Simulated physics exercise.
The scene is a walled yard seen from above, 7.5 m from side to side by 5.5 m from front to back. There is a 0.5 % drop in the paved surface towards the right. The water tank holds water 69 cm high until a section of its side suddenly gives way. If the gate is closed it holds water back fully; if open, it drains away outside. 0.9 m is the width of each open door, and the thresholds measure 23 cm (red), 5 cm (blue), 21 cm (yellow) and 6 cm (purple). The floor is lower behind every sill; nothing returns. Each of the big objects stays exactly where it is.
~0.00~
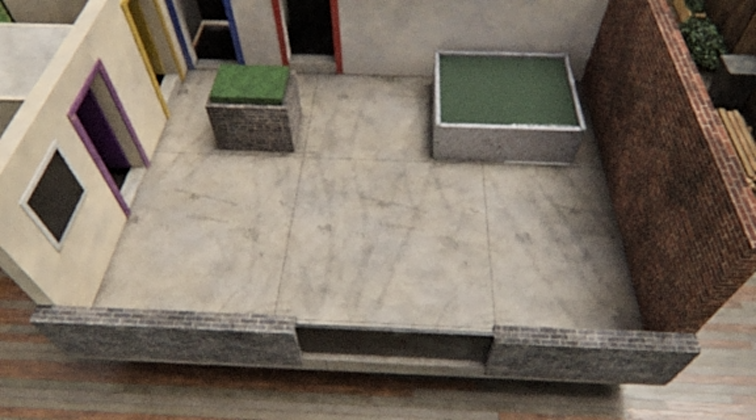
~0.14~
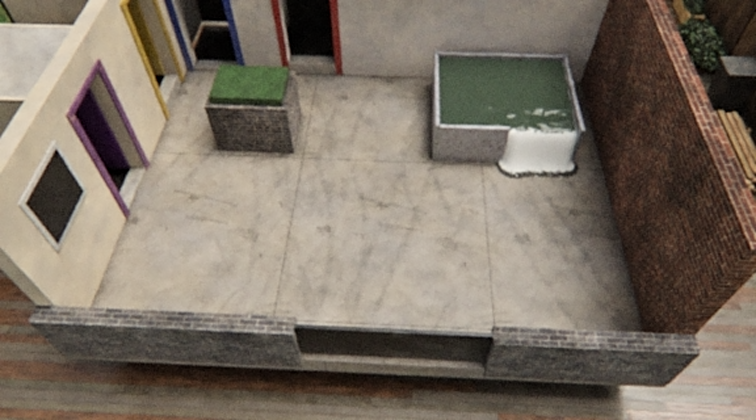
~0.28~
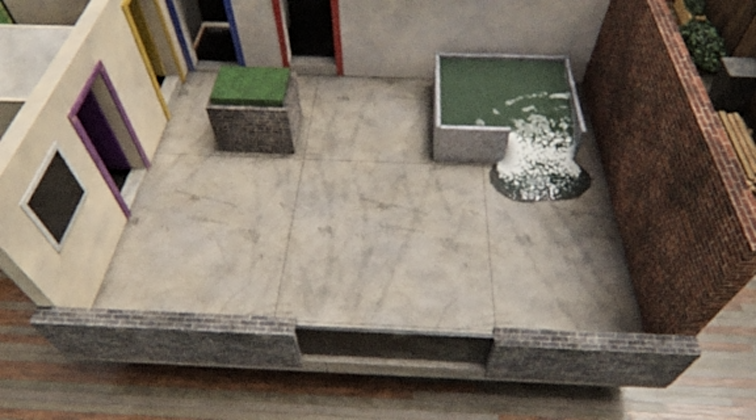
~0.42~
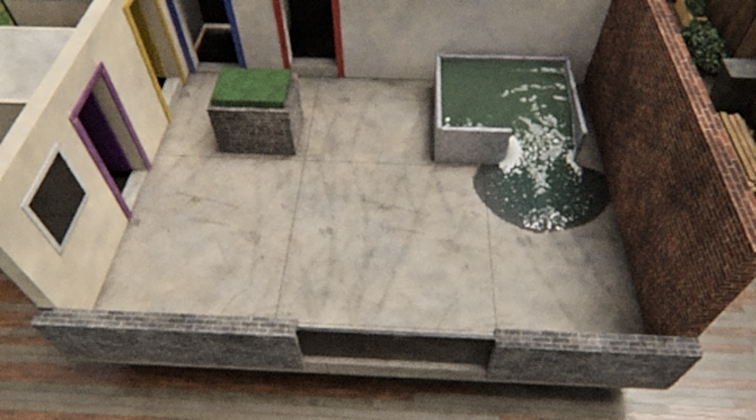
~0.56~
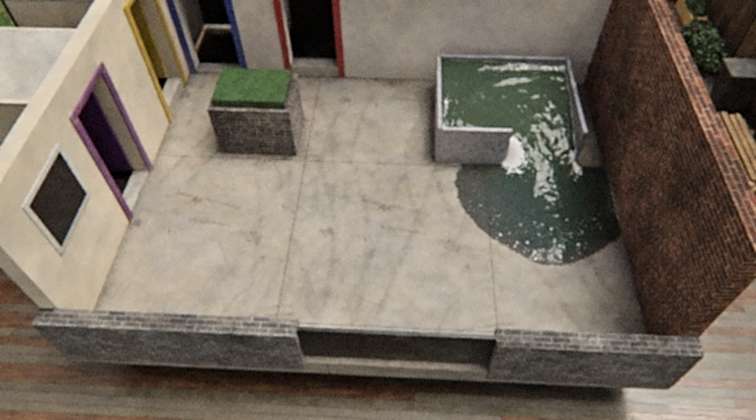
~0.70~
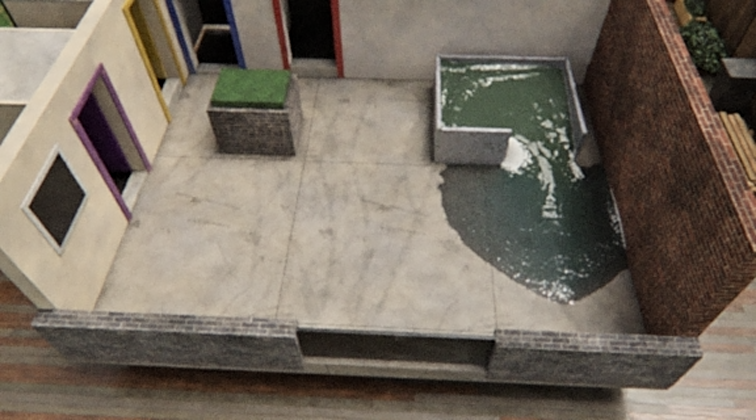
In a walled yard seen from above, a square tank of still green water sits near the brick wall on the right. Water bursts through the tank's front corner in a white, foaming rush, then spreads across the pale paving in a widening dark pool that reaches the brick wall and stretches toward the front.
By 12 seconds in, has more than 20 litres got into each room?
Room by room: Behind the red door, no; behind the blue door, yes; behind the yellow door, no; behind the purple door, yes.
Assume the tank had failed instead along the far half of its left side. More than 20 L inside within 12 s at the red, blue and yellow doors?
Log - red: Threshold not reached, blue: Threshold topped, yellow: Threshold topped.
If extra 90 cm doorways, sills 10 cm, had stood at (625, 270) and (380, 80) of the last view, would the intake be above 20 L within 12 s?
In turn: Above, not over.
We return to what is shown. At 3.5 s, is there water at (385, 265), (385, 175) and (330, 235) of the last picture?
Going in order, covered, then clear, then covered.
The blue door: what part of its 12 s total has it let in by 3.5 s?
I'd say close to 0 percent.
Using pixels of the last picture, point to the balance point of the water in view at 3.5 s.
At about (493, 213).
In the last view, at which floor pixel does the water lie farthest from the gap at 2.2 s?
I'd mark it close to (324, 346).
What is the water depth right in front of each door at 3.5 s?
Centimetres: Red 0 / blue 0 / yellow 0 / purple 0.
After 1.4 s water covers 25 % of the floor and is deepest (46 cm) near (641, 361); red door not reached, blue door not reached, yellow door not reached, purple door not reached.
After 2.2 s water covers 25 % of the floor and is deepest (48 cm) near (627, 360); red door not reached, blue door not reached, yellow door not reached, purple door not reached.
After 3.5 s water covers 40 % of the floor and is deepest (28 cm) near (599, 359); red door not reached, blue door not reached, yellow door not reached, purple door not reached.
After 7.0 s water covers 85 % of the floor and is deepest (15 cm) near (150, 338); red door 3 cm at the sill, 0 L in, blue door 10 cm at the sill, 3 L in, yellow door 4 cm at the sill, 0 L in, purple door 10 cm at the sill, 34 L in.
After 12.0 s water covers 100 % of the floor and is deepest (12 cm) near (421, 90); red door 4 cm at the sill, 0 L in, blue door 10 cm at the sill, 125 L in, yellow door 8 cm at the sill, 0 L in, purple door 7 cm at the sill, 72 L in.
